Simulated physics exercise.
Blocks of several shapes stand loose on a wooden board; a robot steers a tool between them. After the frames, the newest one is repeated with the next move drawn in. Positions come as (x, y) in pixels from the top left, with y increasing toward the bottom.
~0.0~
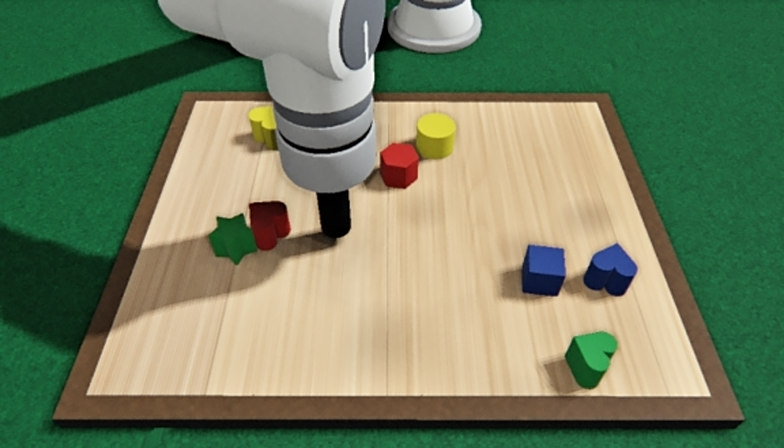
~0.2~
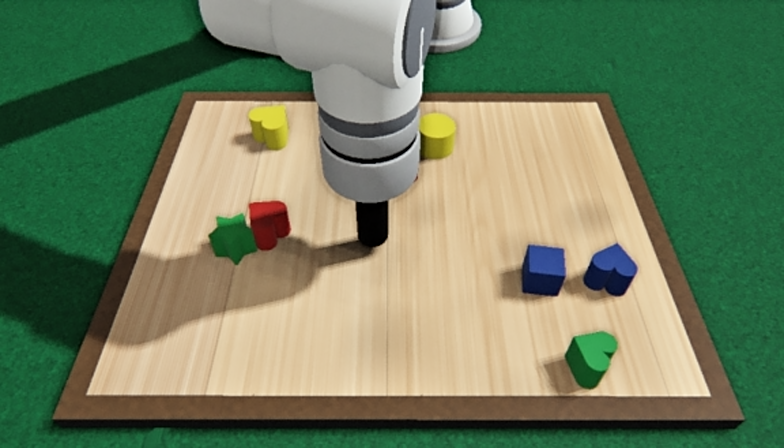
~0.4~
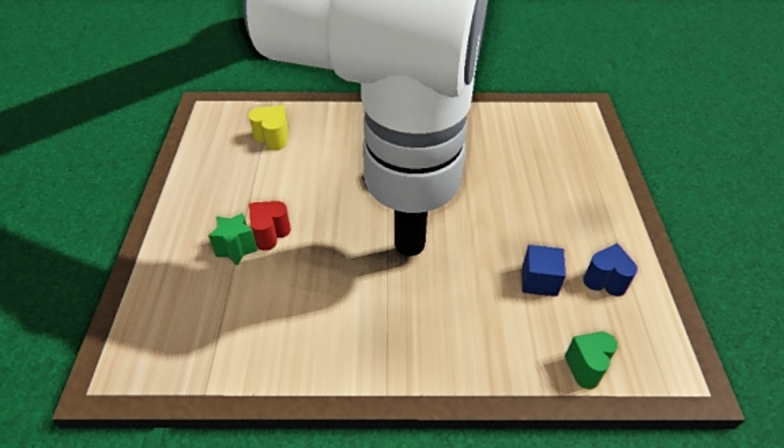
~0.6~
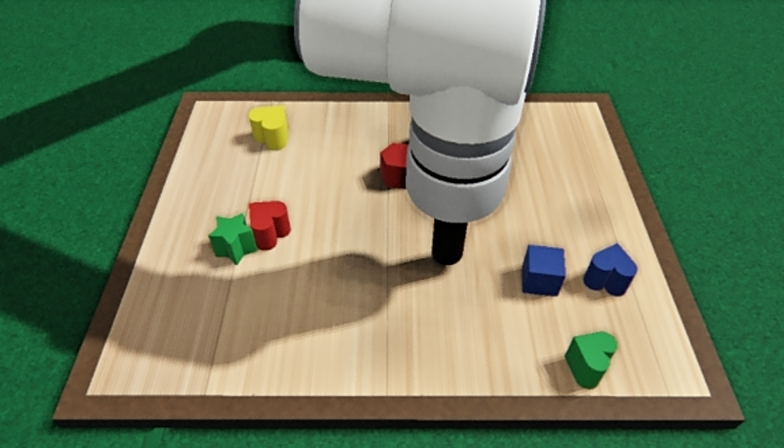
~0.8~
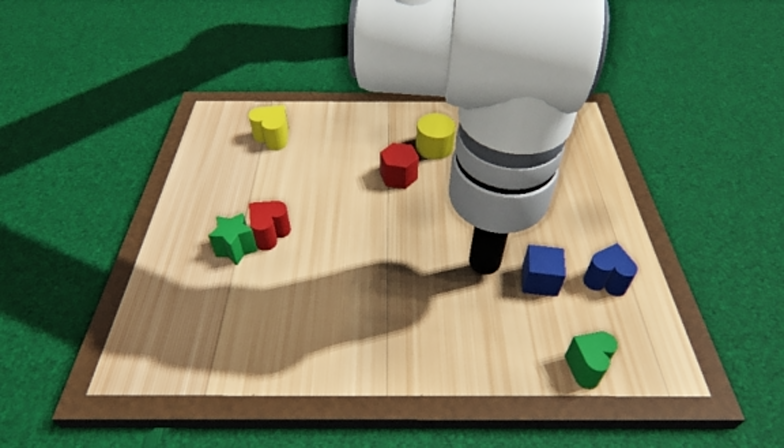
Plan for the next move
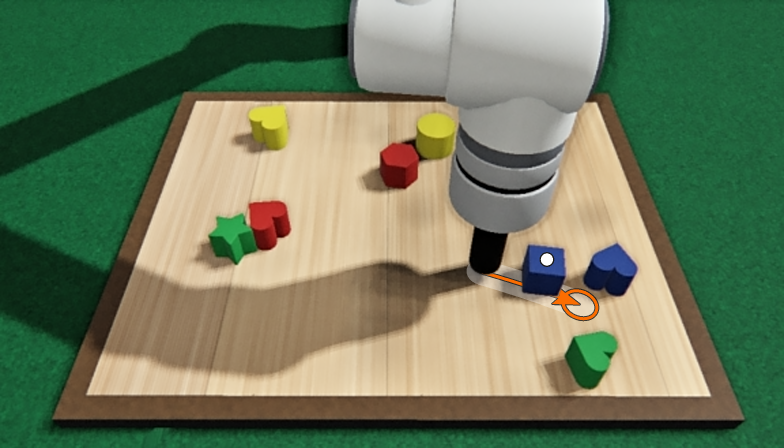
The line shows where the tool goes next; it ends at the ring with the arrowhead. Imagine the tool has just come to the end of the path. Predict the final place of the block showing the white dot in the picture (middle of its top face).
Its top centre lands on (619, 271).
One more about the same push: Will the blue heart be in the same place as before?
No, that is not what happens.
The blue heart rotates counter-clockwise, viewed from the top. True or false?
The statement is correct.
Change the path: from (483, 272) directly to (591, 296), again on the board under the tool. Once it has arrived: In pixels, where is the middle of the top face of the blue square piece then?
It is at (636, 271).
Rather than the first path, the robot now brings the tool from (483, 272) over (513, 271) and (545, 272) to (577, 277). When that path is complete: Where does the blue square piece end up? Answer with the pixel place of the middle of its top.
At (607, 283).
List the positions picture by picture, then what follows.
The first frame shows tool tip at (336, 228); block tops, blue square piece at (547, 260); green heart at (597, 348); blue heart at (616, 260).
The second frame shows tool at (373, 237); blocks unchanged.
The third frame shows tool at (410, 246); blocks unchanged.
The fourth frame shows tool at (447, 254); blocks unchanged.
The fifth frame shows tool at (484, 263); blue square piece at (547, 260); green heart at (597, 348); blue heart at (616, 260).
Path on the board, from (483, 272) to (580, 304); the dot is on the blue square piece.
What follows on the original path. Halfway along, tool at (534, 278); blue square piece at (572, 262), turned 20° anticlockwise.
At the end, tool at (584, 296); blue square piece at (619, 271), turned 50° anticlockwise; green heart in place; blue heart at (649, 254), turned 25° anticlockwise.
